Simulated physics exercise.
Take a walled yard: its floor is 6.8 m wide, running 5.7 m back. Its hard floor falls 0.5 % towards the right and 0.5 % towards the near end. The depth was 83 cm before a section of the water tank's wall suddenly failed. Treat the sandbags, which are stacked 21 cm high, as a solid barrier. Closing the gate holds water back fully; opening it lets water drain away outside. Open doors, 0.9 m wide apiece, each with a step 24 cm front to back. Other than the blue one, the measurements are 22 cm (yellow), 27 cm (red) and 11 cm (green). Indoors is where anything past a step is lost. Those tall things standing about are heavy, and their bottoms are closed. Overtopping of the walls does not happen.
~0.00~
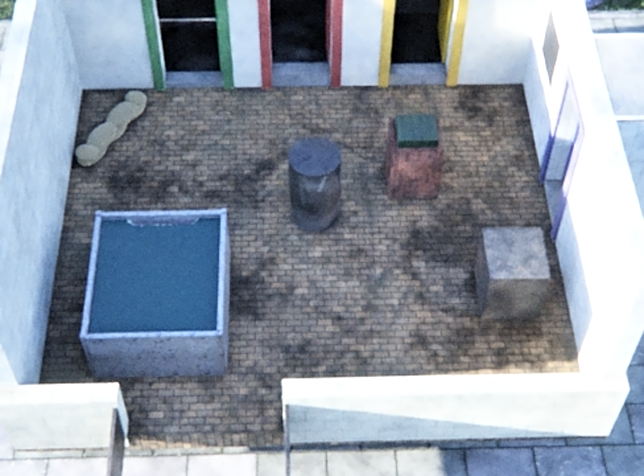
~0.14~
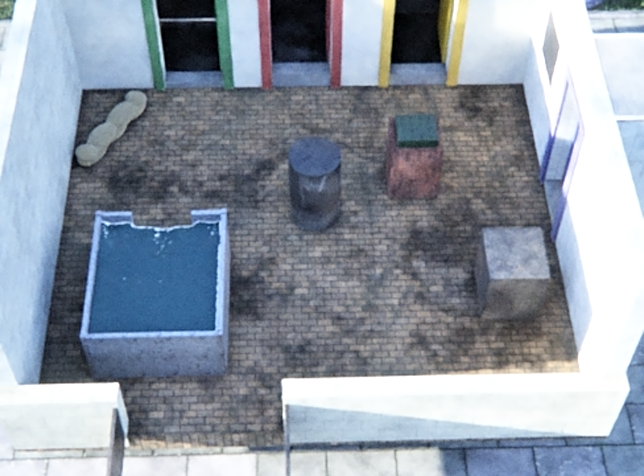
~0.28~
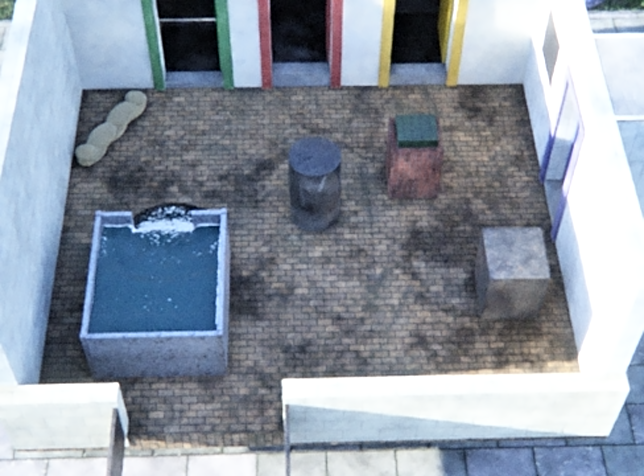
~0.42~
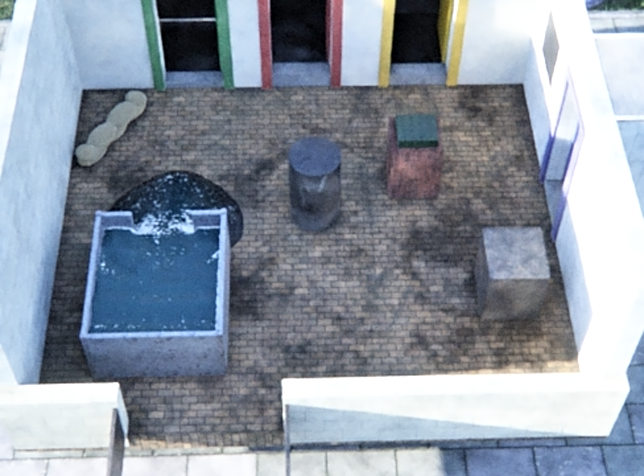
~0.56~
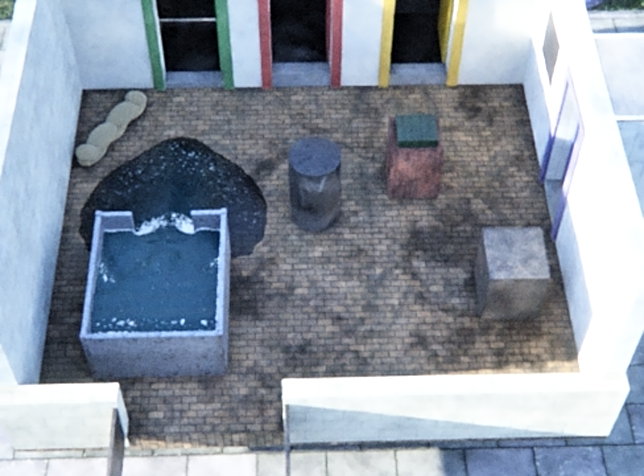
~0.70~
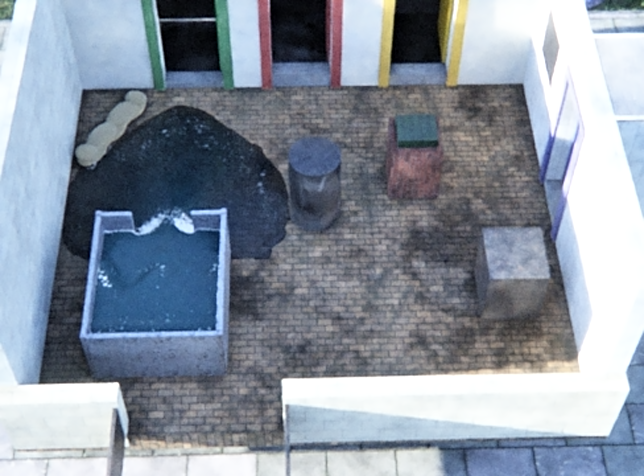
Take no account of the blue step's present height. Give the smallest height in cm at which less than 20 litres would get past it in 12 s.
Close to 5 cm is just enough.
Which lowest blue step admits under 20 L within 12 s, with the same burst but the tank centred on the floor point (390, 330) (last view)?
In this case, 17 cm or so.
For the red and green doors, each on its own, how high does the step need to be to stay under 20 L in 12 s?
Close to 13.0 cm (red) and close to 31 cm (green).
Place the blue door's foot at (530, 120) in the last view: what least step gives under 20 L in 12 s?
It needs about 13.5 cm.
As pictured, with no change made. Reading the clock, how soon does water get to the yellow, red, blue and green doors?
Front arrival: Yellow 2.0 seconds, red 1.2 seconds, blue 3.8 seconds, green 0.8 seconds.
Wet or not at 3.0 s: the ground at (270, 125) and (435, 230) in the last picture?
Taking them in turn, they come out submerged and spared.
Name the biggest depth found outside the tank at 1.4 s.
Max depth: About 43 cm.
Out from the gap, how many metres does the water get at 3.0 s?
6.0 m.
After 1.4 s water covers 30 % of the floor, deepest (43 cm) near (166, 252); it has not reached the blue door.
After 3.0 s water covers 40 % of the floor, deepest (28 cm) near (166, 252); it has not reached the blue door.
After 12.0 s water covers 95 % of the floor, deepest (11 cm) near (579, 409); 8 cm at the blue door, 0 litres in over its 10 cm step.
At the blue door as built, the water arrived by 3.8 s and peaked near 9 cm at 5.2 s.
With a step of 4 cm, 37 litres would have come in within the 12 s; with 6.5 cm, 8 litres. So under 20 litres takes about 5 cm.
